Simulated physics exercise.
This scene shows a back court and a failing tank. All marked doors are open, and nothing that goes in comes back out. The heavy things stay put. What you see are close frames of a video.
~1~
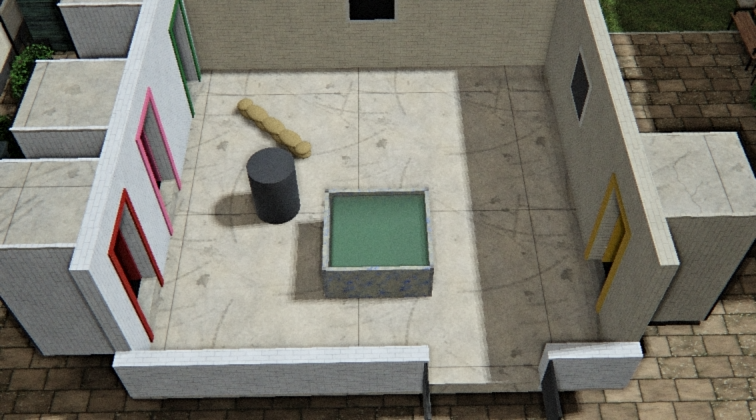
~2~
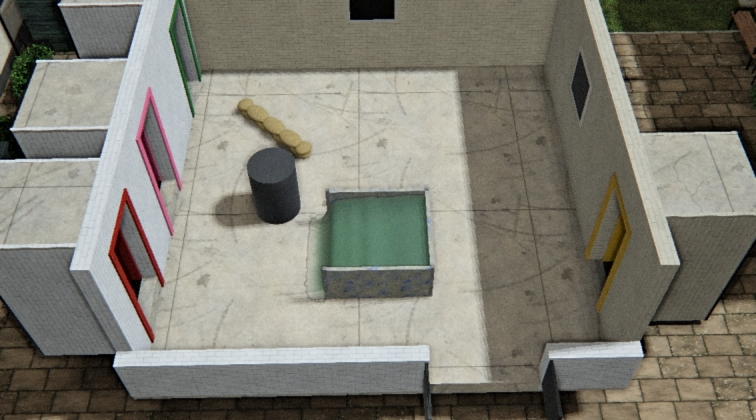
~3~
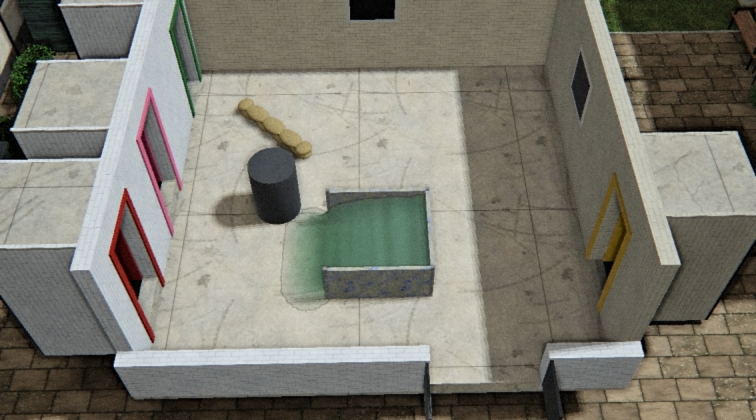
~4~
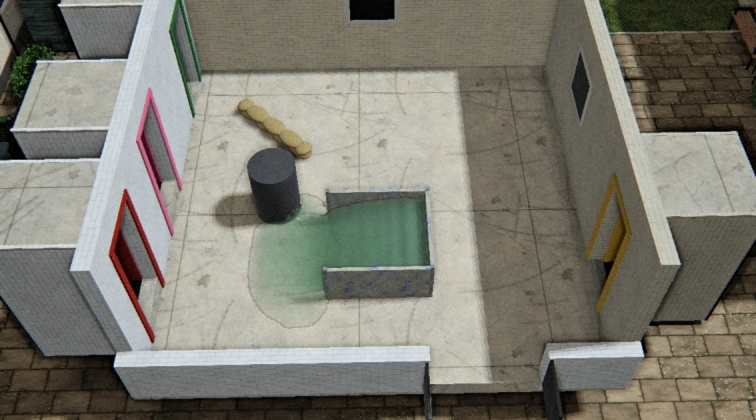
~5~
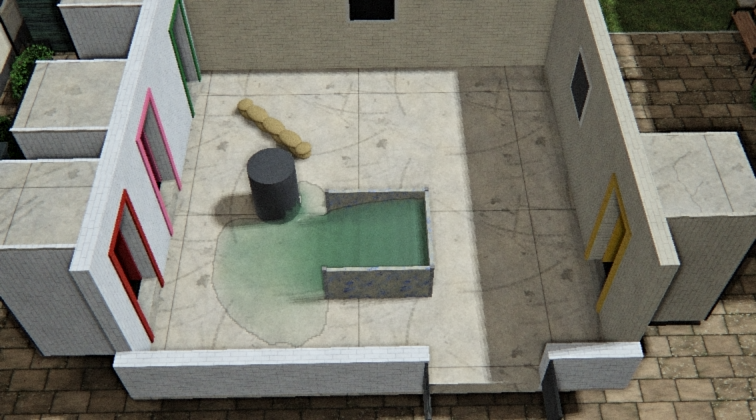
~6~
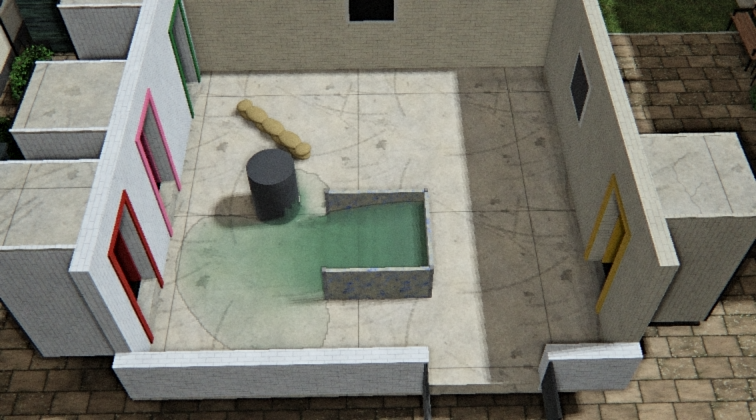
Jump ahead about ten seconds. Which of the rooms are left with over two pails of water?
In order: Pink door: At most two buckets; red door: At most two buckets; yellow door: Over two buckets; green door: Over two buckets.
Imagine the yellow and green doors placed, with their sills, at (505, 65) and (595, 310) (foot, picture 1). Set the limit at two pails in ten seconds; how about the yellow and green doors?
As it turns out, the yellow door keeps within it while the green door runs past it.
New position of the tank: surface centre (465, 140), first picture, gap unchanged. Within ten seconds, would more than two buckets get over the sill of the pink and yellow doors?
Pink door: Falls short. Yellow door: Falls short.
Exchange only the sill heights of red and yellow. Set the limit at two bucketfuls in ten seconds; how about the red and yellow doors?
The red door passes that mark, the yellow door takes less.
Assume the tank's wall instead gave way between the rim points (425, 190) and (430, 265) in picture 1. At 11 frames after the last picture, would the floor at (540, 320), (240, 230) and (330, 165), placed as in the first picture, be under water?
Going in your order, I'd say drenched, then still bare, then still bare.
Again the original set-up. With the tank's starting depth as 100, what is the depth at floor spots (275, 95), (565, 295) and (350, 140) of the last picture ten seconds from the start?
Going in order, roughly 4, 8 and 2 %.
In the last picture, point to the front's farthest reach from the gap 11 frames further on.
My pick would be pixel (195, 106).
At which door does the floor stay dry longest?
I'd go with the door marked yellow.
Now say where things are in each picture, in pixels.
In the first frame, the tank at (377, 231) is whole and still.
In the second frame, the front is at a hidden place, out from the gap at (330, 247).
In the third frame, the front is at (310, 212), out from the gap at (330, 249).
In the fourth frame, water pours out at (330, 251) and has run to (300, 199).
In the fifth frame, water pours out at (330, 251) and has run to (224, 235).
In the sixth frame, water pours out at (329, 252) and has run to (182, 257).
A moment on, water covers 20 % of the floor; the pink door wet at the sill, nothing in, the red door wet at the sill, nothing in, the yellow door not reached, the green door not reached.
Next, water covers 30 % of the floor; the pink door wet at the sill, nothing in, the red door wet at the sill, nothing in, the yellow door not reached, the green door not reached.
Then, water covers 40 % of the floor; the pink door wet at the sill, nothing in, the red door wet at the sill, nothing in, the yellow door not reached, the green door wet at the sill, nothing in.
Later, water covers 65 % of the floor; the pink door wet at the sill, nothing in, the red door wet at the sill, nothing in, the yellow door under two buckets in, the green door over two buckets in.
In the end, water covers 95 % of the floor; the pink door wet at the sill, nothing in, the red door wet at the sill, nothing in, the yellow door over two buckets in, the green door over two buckets in.
